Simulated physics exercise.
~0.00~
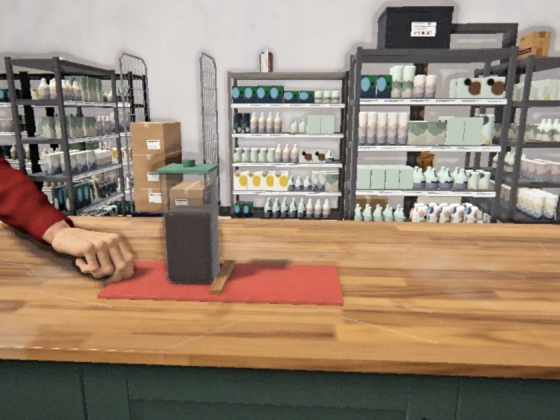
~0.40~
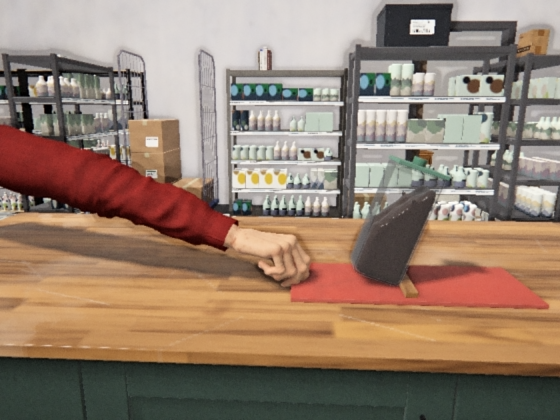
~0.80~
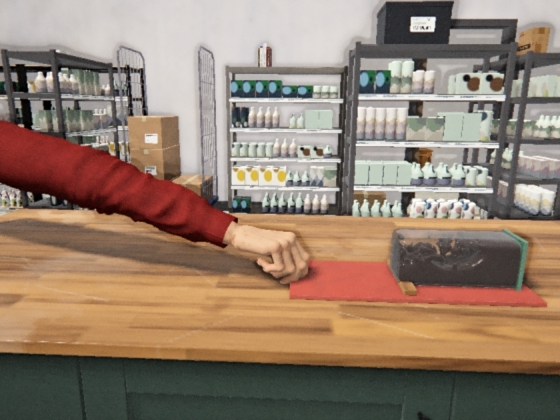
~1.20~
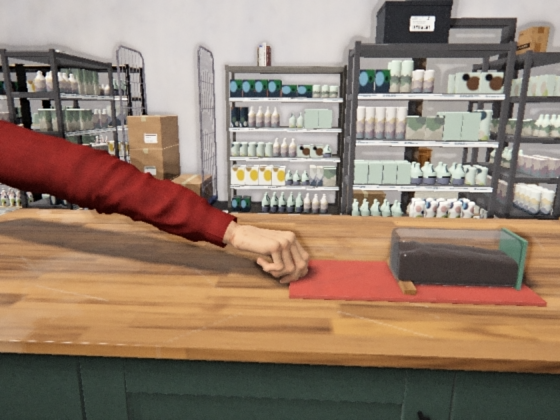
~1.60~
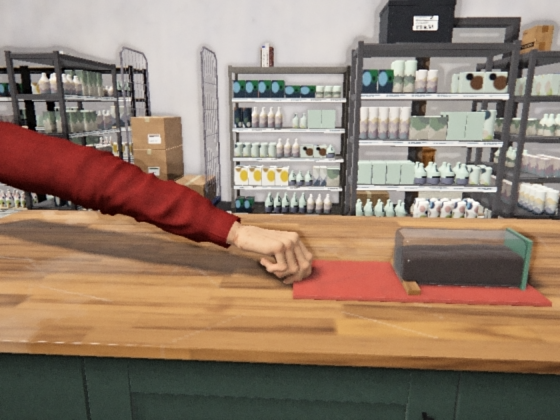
In this clip, a hand in a red sleeve slides a red board rightward along a wooden counter, carrying an upright square bottle of dark liquid. The board stops, and the bottle tips over to the right and ends lying on its side on the board.
